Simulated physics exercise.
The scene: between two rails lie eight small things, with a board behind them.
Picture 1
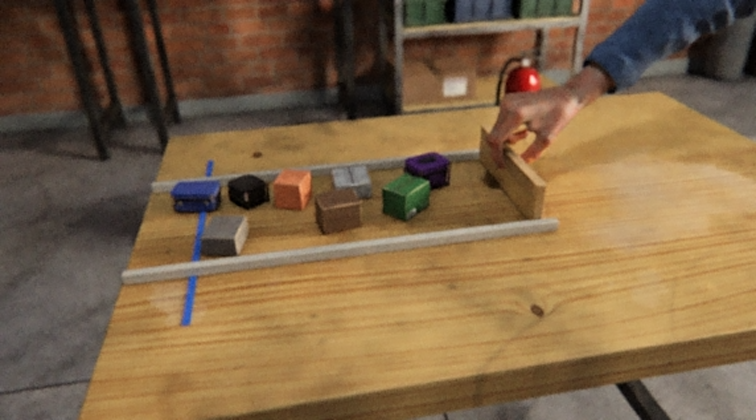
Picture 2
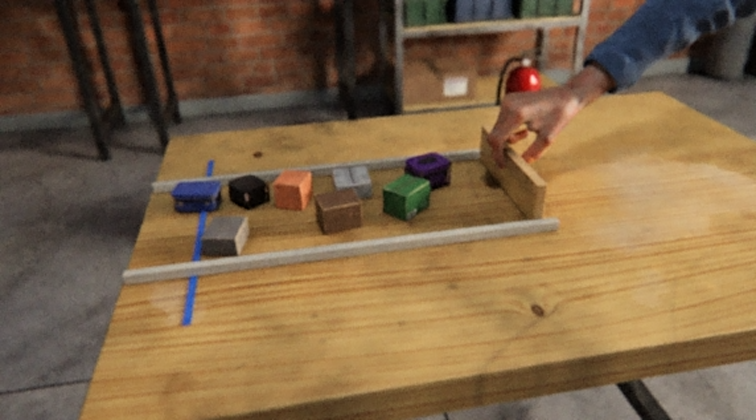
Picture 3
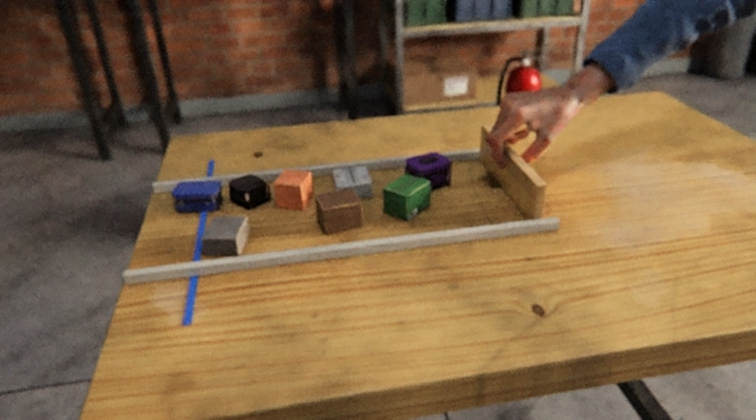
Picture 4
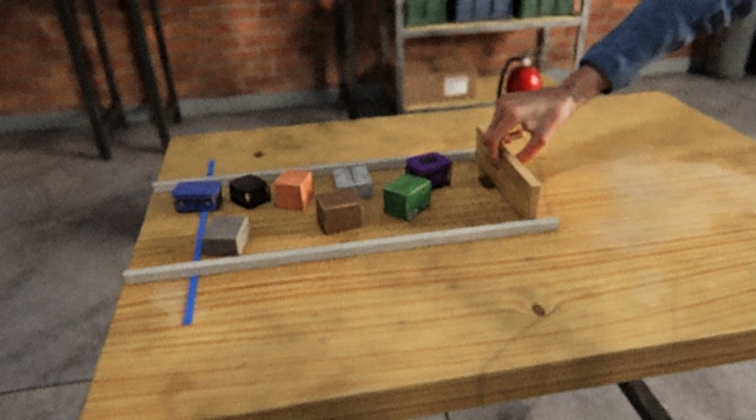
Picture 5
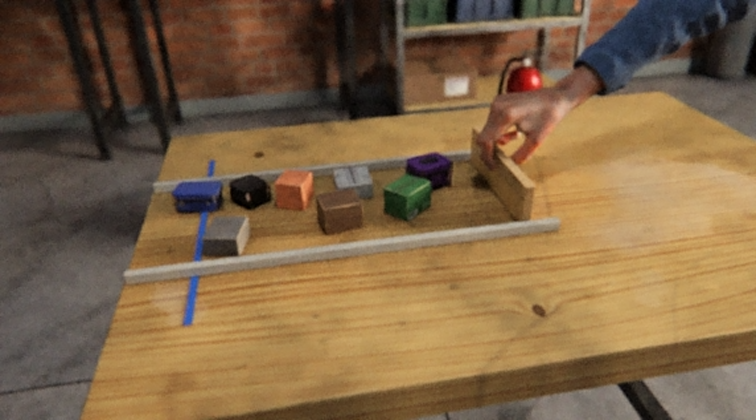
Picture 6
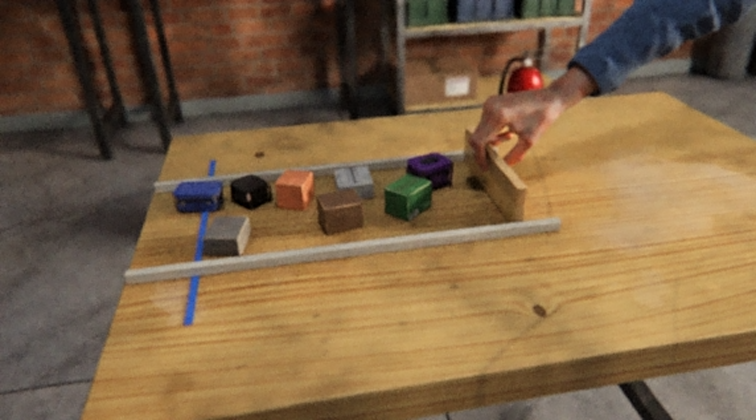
Hand sliding a wooden board slightly left between two rails on a wooden table, small coloured boxes sitting still before it.
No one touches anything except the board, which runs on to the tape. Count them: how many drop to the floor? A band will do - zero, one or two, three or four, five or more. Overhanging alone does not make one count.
So the count of drops is three to four.
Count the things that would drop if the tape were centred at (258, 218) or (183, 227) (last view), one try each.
First 1, second 5.
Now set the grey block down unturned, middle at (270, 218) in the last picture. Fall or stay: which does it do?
In that case it hangs on.
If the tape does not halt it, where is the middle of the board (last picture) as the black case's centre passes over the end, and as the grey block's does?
The middle is at (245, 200) when it's the black case, and at (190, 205) when it's the grey block.
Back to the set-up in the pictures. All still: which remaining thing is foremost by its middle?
It's the white box.
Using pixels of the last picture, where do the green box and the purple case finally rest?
Final positions - green box around (185, 216), purple case around (185, 196).
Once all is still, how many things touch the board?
In contact: 3.
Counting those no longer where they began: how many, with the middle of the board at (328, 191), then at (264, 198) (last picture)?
I count 7 first and 8 after.
Soon after, none off yet; blue case at rest near (200, 198); grey block at rest near (228, 236); black case at rest near (250, 192).
Then, none off yet; blue case moved about its own width near (171, 199); grey block at rest near (228, 236); black case moved about its own width near (207, 195).
Further on, one off so far; blue case on the floor; grey block moved about its own width near (194, 242); black case moved well along near (148, 199).
At rest, the number that fall off is three or four; fallen, orange block, black case and blue case.
